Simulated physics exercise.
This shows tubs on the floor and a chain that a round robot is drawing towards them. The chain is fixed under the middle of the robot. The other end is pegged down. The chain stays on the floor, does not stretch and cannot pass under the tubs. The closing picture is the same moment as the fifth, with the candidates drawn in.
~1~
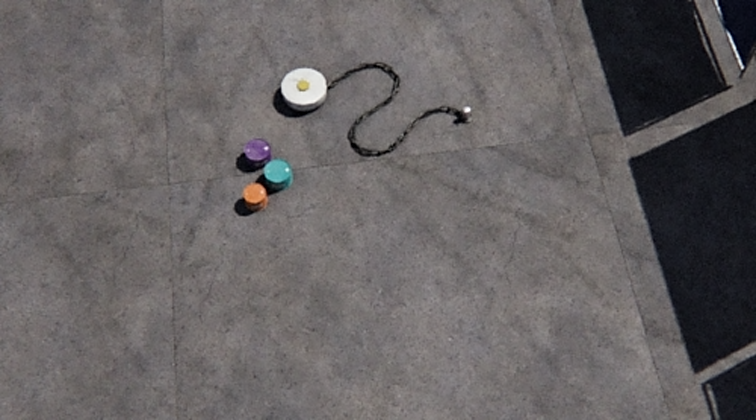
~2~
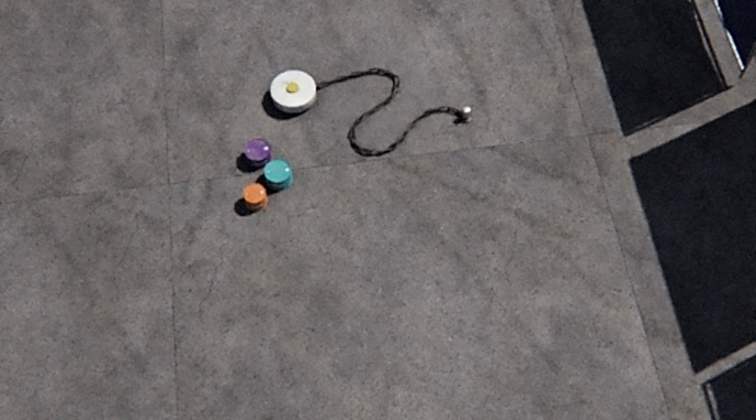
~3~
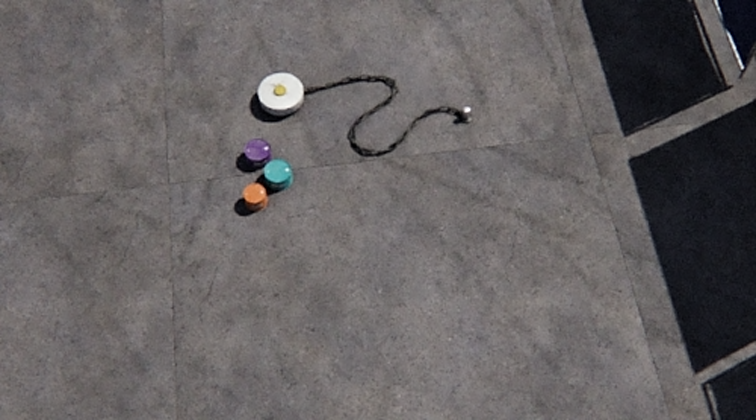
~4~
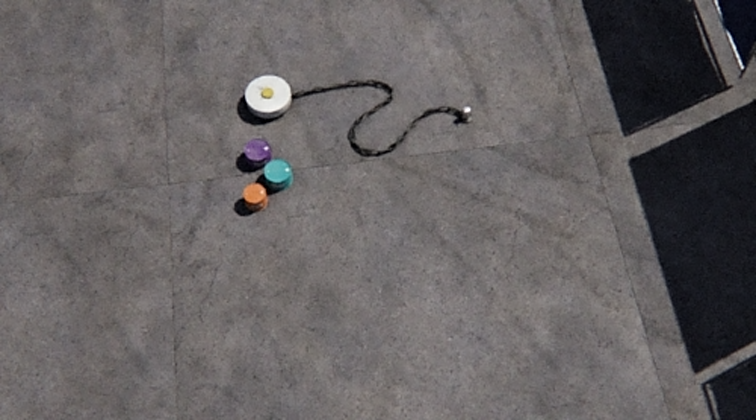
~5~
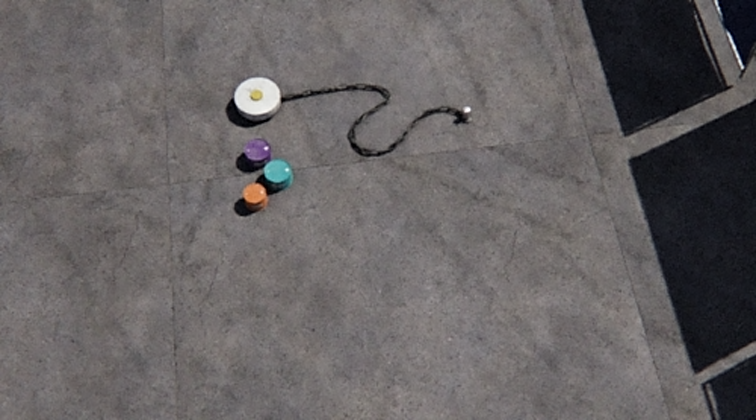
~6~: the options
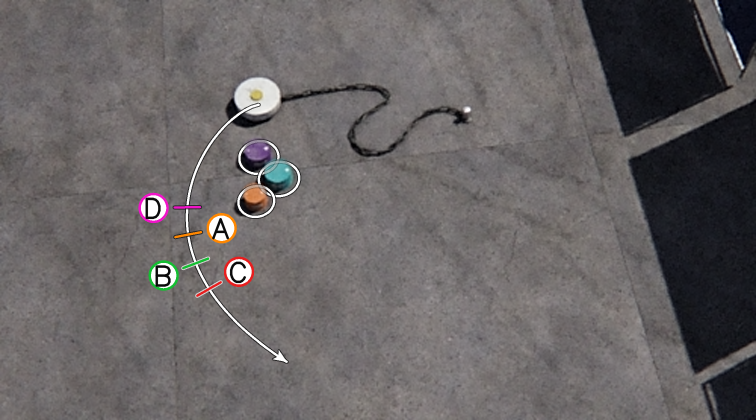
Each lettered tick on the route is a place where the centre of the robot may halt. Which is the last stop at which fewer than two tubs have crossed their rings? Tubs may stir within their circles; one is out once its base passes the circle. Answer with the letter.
It can go as far as B.
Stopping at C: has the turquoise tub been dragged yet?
By then, yes.
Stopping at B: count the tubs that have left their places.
The count is none.
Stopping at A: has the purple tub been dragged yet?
By then, no.
On the marked copy, A at (188, 235); B at (196, 263); C at (209, 289); D at (187, 207); the route from (259, 105) via (188, 235) to (287, 362).
Following B. Soon after the start, robot (207, 142).
Later, robot (186, 203).
In the end, robot (194, 259); none over the rings.
As for the rest, A is within the limit but short; C has two over the rings; D is within the limit but short.
